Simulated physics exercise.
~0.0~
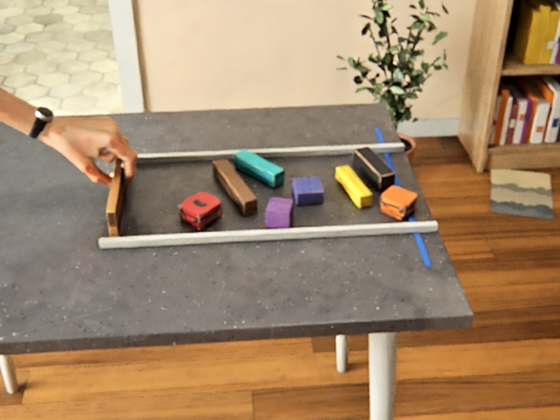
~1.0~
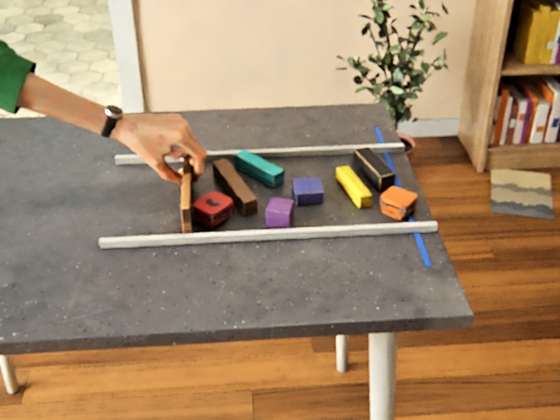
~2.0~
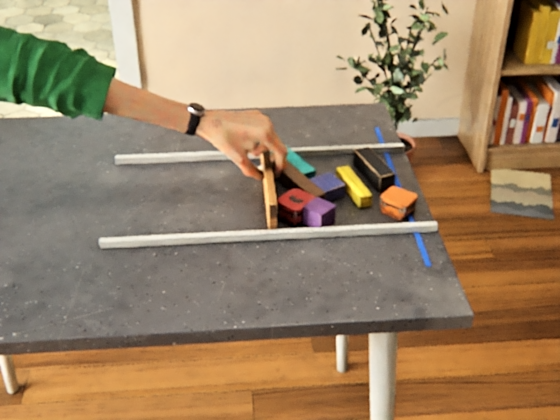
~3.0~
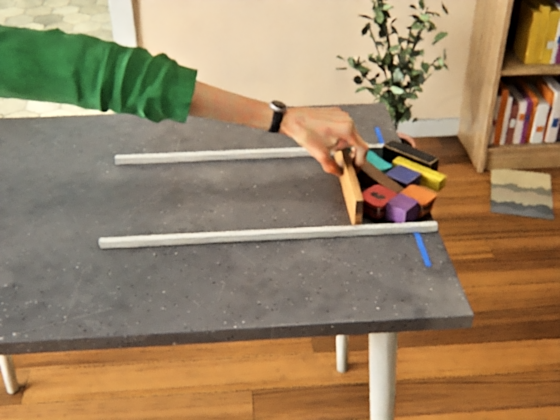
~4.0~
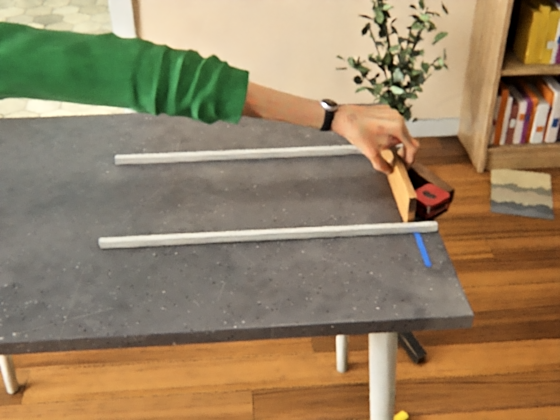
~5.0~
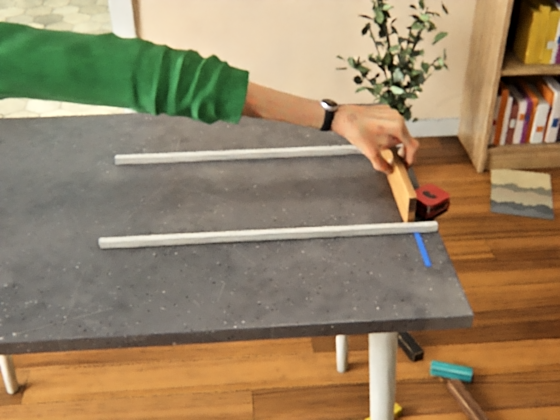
The clip opens on a gray table where a hand with a dark watch holds an upright wooden board between two pale rails, with colorful blocks scattered to its right. The hand pushes the board rightward, reaching the red block first, then gathering the brown, purple and blue ones as a green sleeve follows. Soon all the blocks are bunched near the table's right end, by the blue tape. As the board reaches the tape, all but the red block go over the edge. The board stops there, the red block still against it, while turquoise, brown, black and yellow pieces show on the wooden floor.
